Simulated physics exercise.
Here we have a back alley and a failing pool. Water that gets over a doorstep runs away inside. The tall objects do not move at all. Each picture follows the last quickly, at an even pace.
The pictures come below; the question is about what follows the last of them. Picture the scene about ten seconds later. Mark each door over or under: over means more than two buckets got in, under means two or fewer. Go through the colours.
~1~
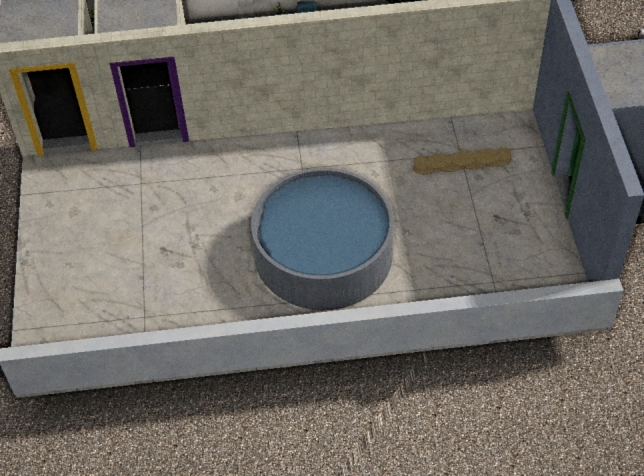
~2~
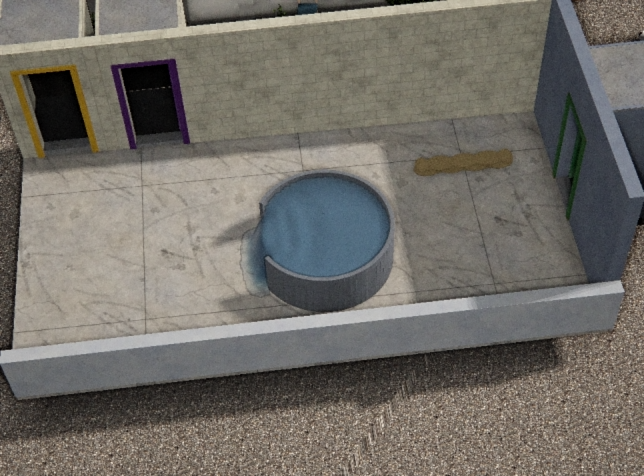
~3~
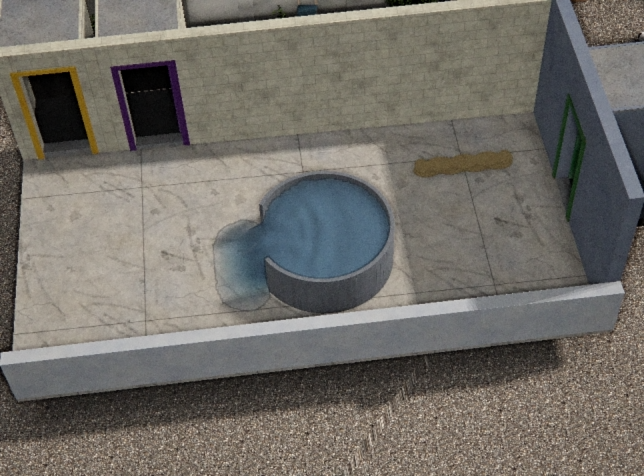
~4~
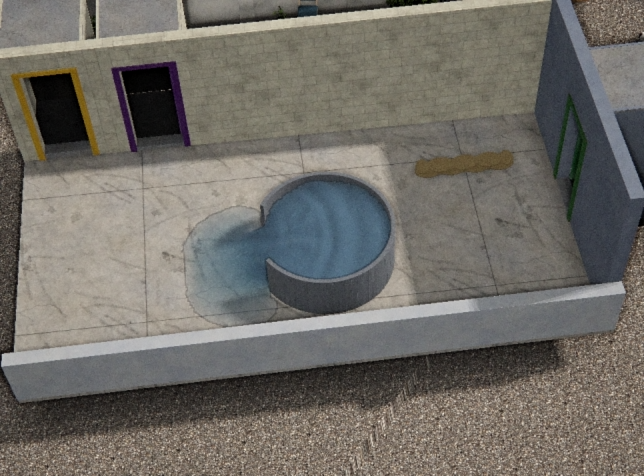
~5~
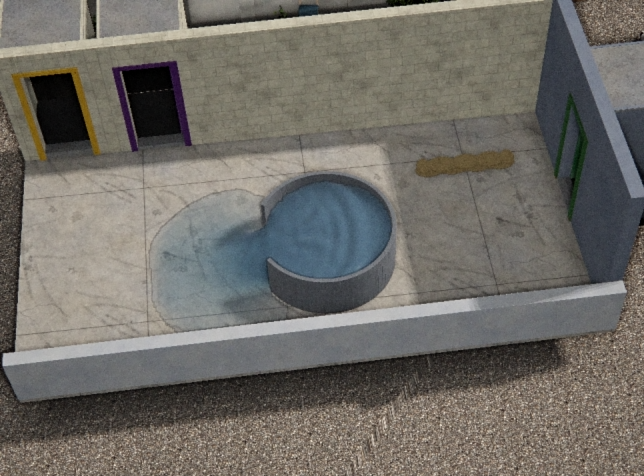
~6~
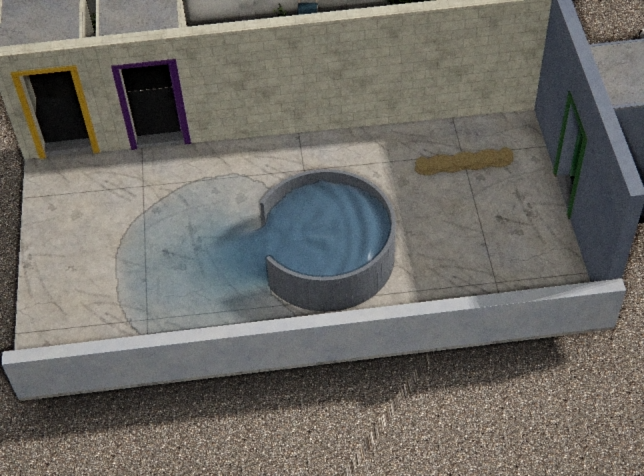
Purple door - under, green door - under, yellow door - under.
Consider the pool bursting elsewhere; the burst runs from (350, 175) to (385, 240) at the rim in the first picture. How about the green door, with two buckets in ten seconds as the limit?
One by one: The green door passes that mark.
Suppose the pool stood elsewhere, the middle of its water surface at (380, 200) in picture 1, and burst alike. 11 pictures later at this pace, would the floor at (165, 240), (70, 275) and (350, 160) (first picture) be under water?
Soaked, soaked, spared.
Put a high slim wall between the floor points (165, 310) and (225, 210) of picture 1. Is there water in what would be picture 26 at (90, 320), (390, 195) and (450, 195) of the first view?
Submerged; untouched; untouched.
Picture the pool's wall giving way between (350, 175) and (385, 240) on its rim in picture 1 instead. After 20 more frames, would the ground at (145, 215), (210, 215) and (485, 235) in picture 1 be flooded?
Respectively: Parched, parched and drenched.
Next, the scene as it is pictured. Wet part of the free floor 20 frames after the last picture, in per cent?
Some 45 in a hundred.
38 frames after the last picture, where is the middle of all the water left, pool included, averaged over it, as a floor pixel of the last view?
Close to (236, 254).
A moment on, water covers 40 % of the floor; the purple door wet at the sill, nothing in, the green door not reached, the yellow door not reached.
Next, water covers 45 % of the floor; the purple door wet at the sill, nothing in, the green door not reached, the yellow door wet at the sill, nothing in.
Then, water covers 45 % of the floor; the purple door under two buckets in, the green door not reached, the yellow door wet at the sill, nothing in.
Later, water covers 55 % of the floor; the purple door under two buckets in, the green door not reached, the yellow door wet at the sill, nothing in.
In the end, water covers 65 % of the floor; the purple door under two buckets in, the green door not reached, the yellow door wet at the sill, nothing in.
